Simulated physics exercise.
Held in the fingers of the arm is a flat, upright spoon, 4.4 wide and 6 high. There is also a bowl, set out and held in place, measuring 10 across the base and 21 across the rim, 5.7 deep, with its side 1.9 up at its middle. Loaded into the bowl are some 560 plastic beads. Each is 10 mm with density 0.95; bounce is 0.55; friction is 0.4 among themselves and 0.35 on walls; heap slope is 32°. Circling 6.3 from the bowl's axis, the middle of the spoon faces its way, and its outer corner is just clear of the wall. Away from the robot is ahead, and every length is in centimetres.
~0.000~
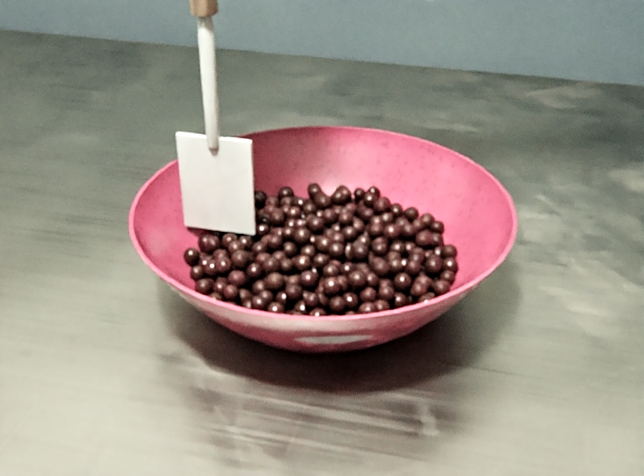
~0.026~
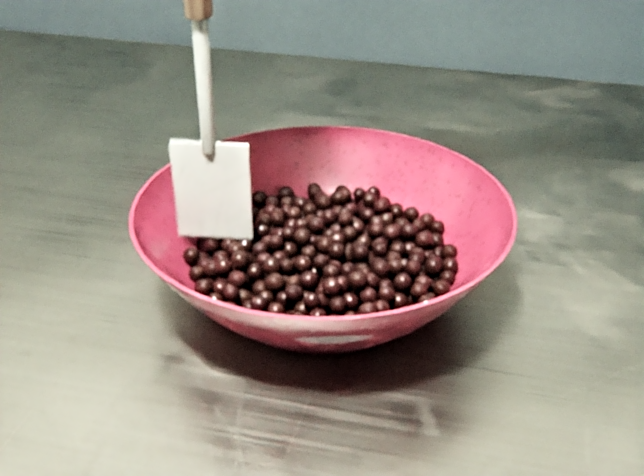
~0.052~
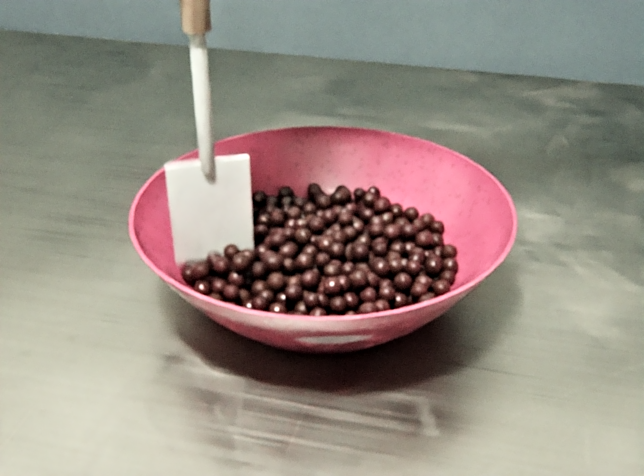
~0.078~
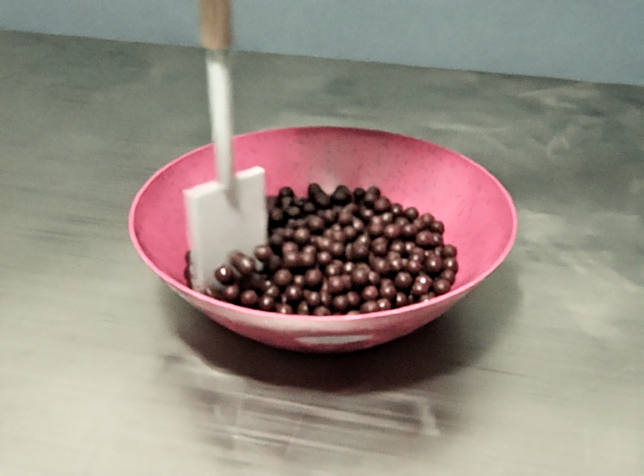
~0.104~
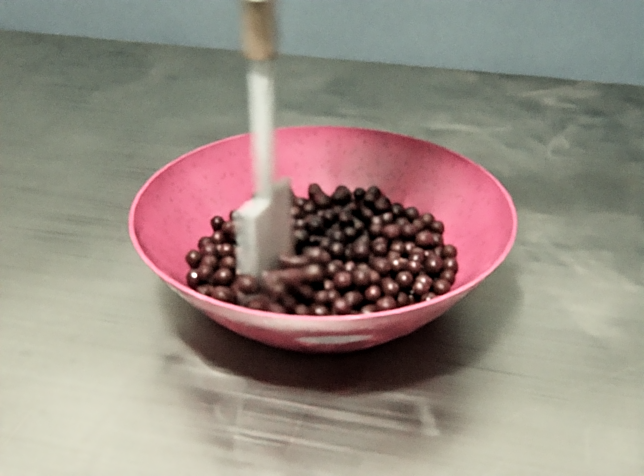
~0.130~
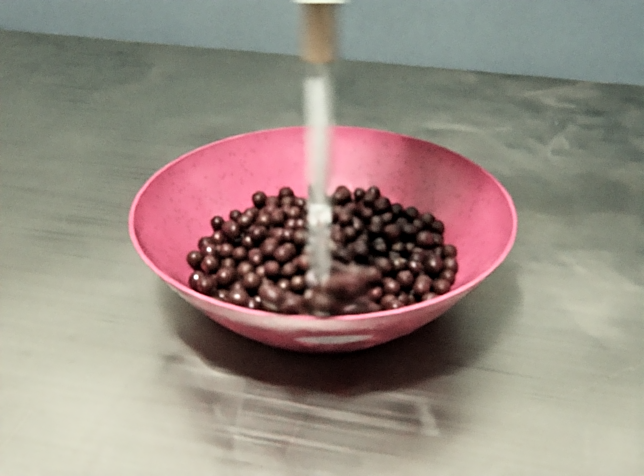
A wide pink bowl of small, shiny dark brown balls sits on a streaked grey surface before a blue-grey wall, seen from slightly above by a still camera. A flat white paddle on a pale shaft with a tan top stands upright at the bowl's left side. It lowers into the balls, then sweeps rightward through the near part, turning edge-on and pushing some of them along.
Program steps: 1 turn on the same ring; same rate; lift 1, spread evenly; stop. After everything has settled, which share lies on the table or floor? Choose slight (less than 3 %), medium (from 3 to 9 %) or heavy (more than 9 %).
The share is medium.
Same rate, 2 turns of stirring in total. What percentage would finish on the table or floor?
Roughly 10 per cent would end up there.
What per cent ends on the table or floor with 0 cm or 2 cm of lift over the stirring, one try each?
Some 10 and some 0 per cent.
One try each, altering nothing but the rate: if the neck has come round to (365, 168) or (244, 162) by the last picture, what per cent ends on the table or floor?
Roughly 5 and 5 percent, in that order.
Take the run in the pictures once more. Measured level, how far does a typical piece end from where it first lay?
About 0 centimetres.
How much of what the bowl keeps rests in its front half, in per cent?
Near 45 per cent of what stays in the bowl.
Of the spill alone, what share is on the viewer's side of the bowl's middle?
Around 40 percent of the pieces.
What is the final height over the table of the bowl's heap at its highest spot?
About 4.5 centimetres.
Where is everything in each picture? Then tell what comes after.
The first frame shows spoon neck at (212, 112), 0° round; upper third of the load around (324, 250), from x 190 to 450, top at y 190; 557 in the bowl.
The second frame shows spoon neck at (207, 117), 8° round; upper third of the load around (324, 250), from x 190 to 450, top at y 190.
The third frame shows spoon neck at (205, 135), 30° round; upper third of the load around (321, 251), from x 190 to 450, top at y 190.
The fourth frame shows spoon neck at (225, 154), 54° round; upper third of the load around (321, 253), from x 195 to 450, top at y 190.
The fifth frame shows spoon neck at (266, 167), 79° round; upper third of the load around (321, 256), from x 195 to 450, top at y 190.
The sixth frame shows spoon neck at (320, 172), 103° round; upper third of the load around (337, 253), from x 195 to 450, top at y 190; 555 in the bowl, 2 in flight or on the tool.
After 0.23 s, 198° round, highest piece 9 above the table; 540 in the bowl, 17 in flight or on the tool.
After 0.33 s, 294° round, highest piece 8 above the table; 531 in the bowl, 17 on the table or floor, 9 in flight or on the tool.
After 0.58 s, 0° round, highest piece 4 above the table; 524 in the bowl, 33 on the table or floor.
After 1.28 s, 0° round, highest piece 4 above the table; 524 in the bowl, 33 on the table or floor.
At rest, 524 in the bowl, 33 on the table or floor. That is 6 % on the table or floor.
